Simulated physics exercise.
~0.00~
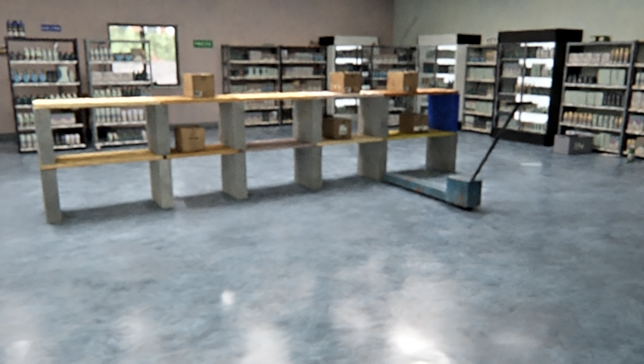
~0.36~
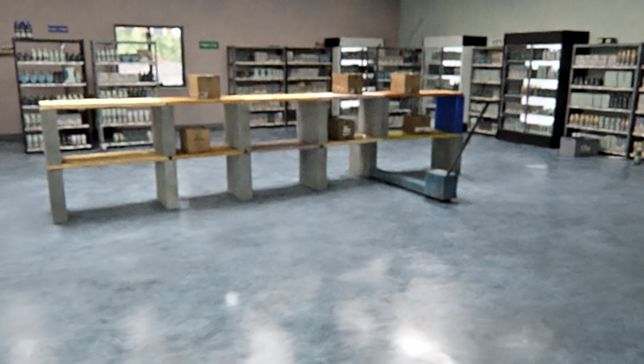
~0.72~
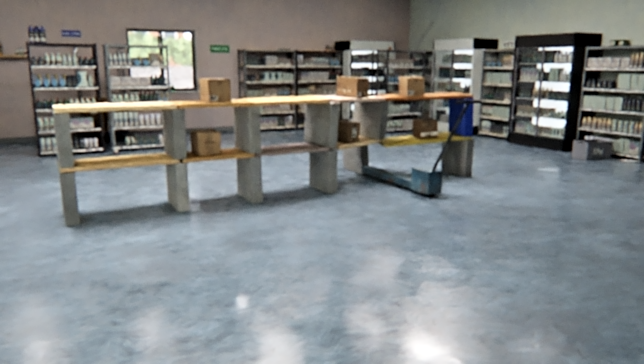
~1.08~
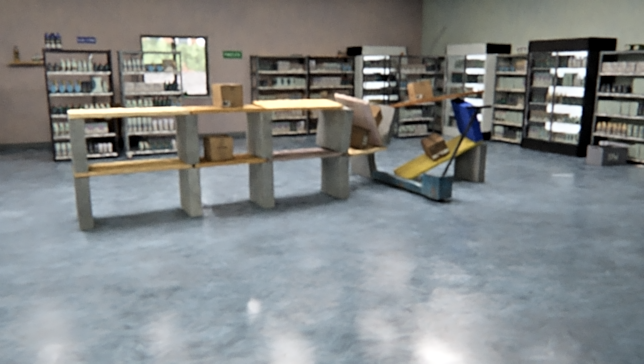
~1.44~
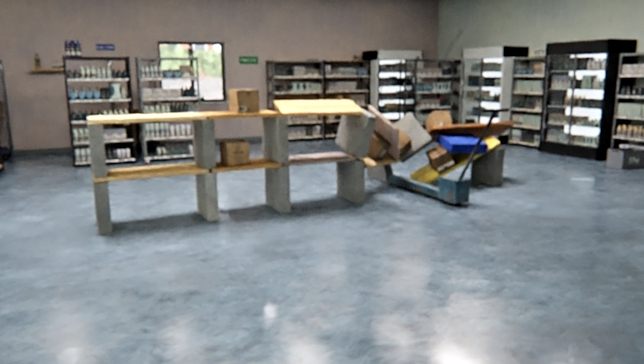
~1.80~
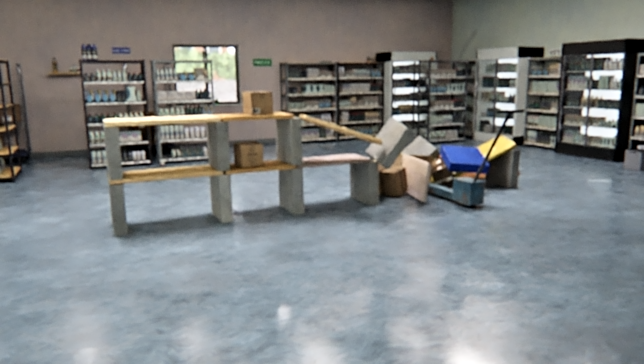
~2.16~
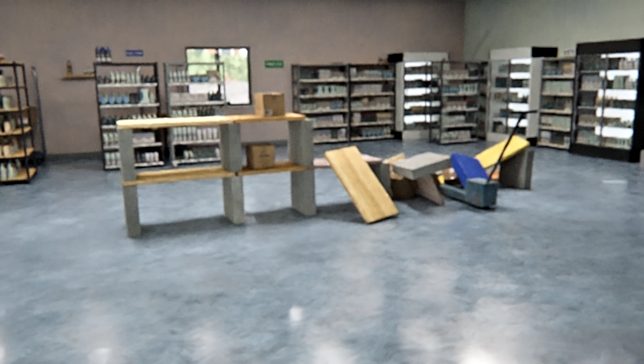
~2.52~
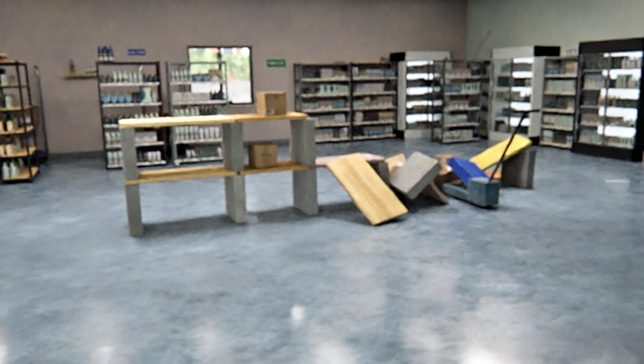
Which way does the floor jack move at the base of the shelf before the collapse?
The floor jack moves to the left, in under the right part of the shelf.
